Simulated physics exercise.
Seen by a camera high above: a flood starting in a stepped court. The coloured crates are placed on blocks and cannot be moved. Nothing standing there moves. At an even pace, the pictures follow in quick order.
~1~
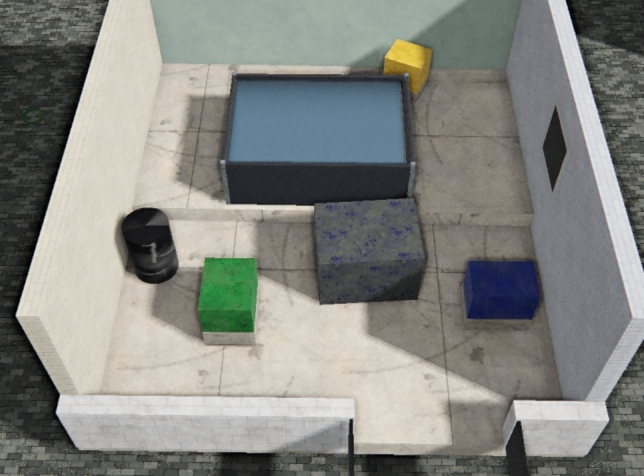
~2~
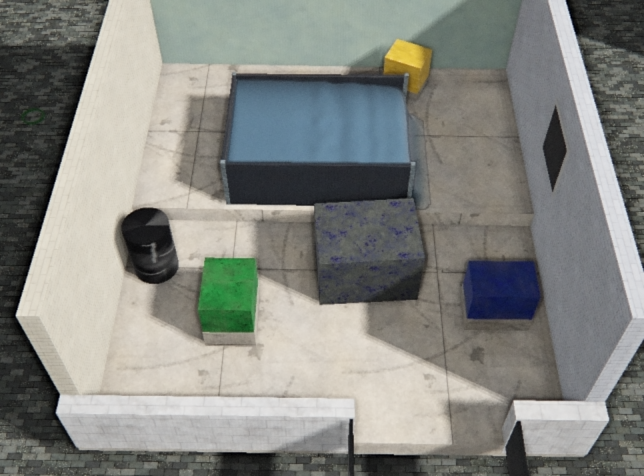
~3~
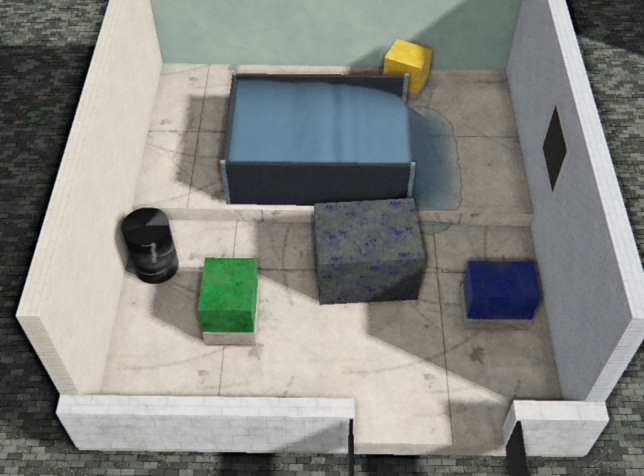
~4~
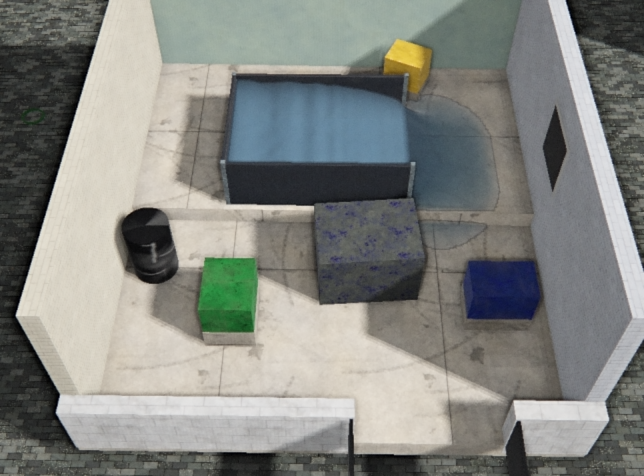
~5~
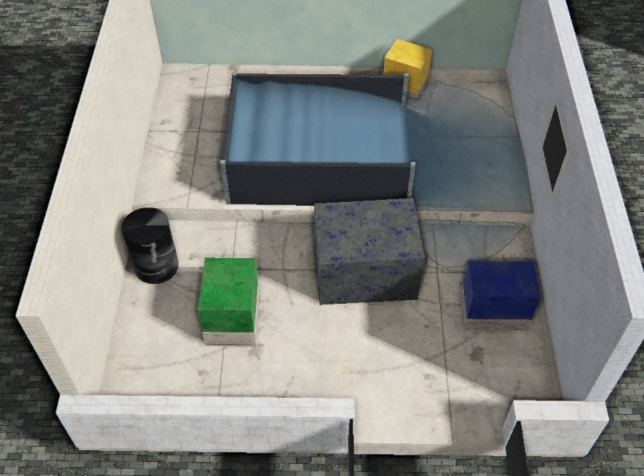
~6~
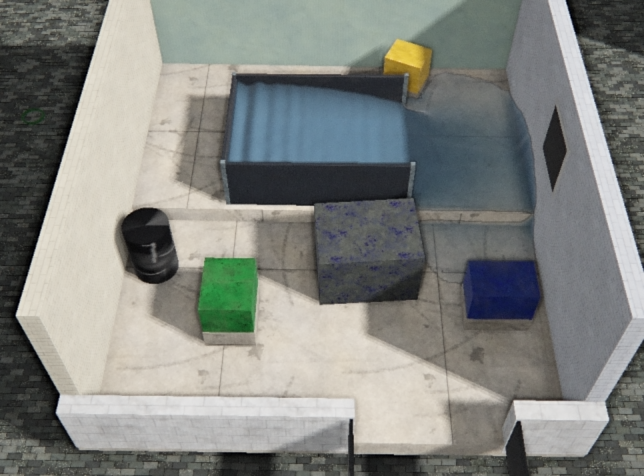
Water pouring from the right side of an open tank, spreading across the pale floor of a stepped court to the right wall.
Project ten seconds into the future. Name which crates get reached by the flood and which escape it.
At the end, the green crate will avoid the water, the yellow crate will meet the water, the blue crate will meet the water.
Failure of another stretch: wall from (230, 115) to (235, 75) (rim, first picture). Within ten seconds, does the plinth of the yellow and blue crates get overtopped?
Observed: Yellow is doused; blue stays clear.
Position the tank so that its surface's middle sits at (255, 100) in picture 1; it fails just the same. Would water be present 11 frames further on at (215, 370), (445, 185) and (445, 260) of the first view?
Results in order - left untouched, swamped, swamped.
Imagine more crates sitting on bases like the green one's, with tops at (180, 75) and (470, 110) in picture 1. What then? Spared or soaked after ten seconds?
Is left dry, becomes wet.
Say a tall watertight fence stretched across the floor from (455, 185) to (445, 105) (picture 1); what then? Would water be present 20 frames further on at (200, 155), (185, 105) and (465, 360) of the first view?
First unwetted, then inundated, then inundated.
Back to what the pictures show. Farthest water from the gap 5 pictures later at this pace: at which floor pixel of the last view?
Look around (550, 365).
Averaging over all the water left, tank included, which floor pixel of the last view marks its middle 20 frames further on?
My pick is pixel (428, 178).
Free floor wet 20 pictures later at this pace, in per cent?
Roughly 65 percent, I'd say.
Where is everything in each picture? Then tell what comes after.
Still water in the open tank at (319, 121), in the first picture.
Water pours out at (404, 145) and has run to a hidden place, in the second picture.
Water pours out at (404, 148) and has run to (434, 228), in the third picture.
The front is at (460, 241), out from the gap at (404, 150), in the fourth picture.
Water pours out at (404, 151) and has run to (530, 203), in the fifth picture.
Water pours out at (404, 150) and has run to (509, 93), in the sixth picture.
A moment on, water covers 25 % of the floor; the green crate not reached, the yellow crate water round its plinth, the blue crate water round its plinth.
Next, water covers 30 % of the floor; the green crate not reached, the yellow crate water round its plinth, the blue crate water round its plinth.
Then, water covers 65 % of the floor; the green crate not reached, the yellow crate water round its plinth, the blue crate water round its plinth.
Later, water covers 95 % of the floor; the green crate water round its plinth, the yellow crate water round its plinth, the blue crate water round its plinth.
In the end, water covers 100 % of the floor; the green crate stayed above the water, the yellow crate was topped, the blue crate was topped.
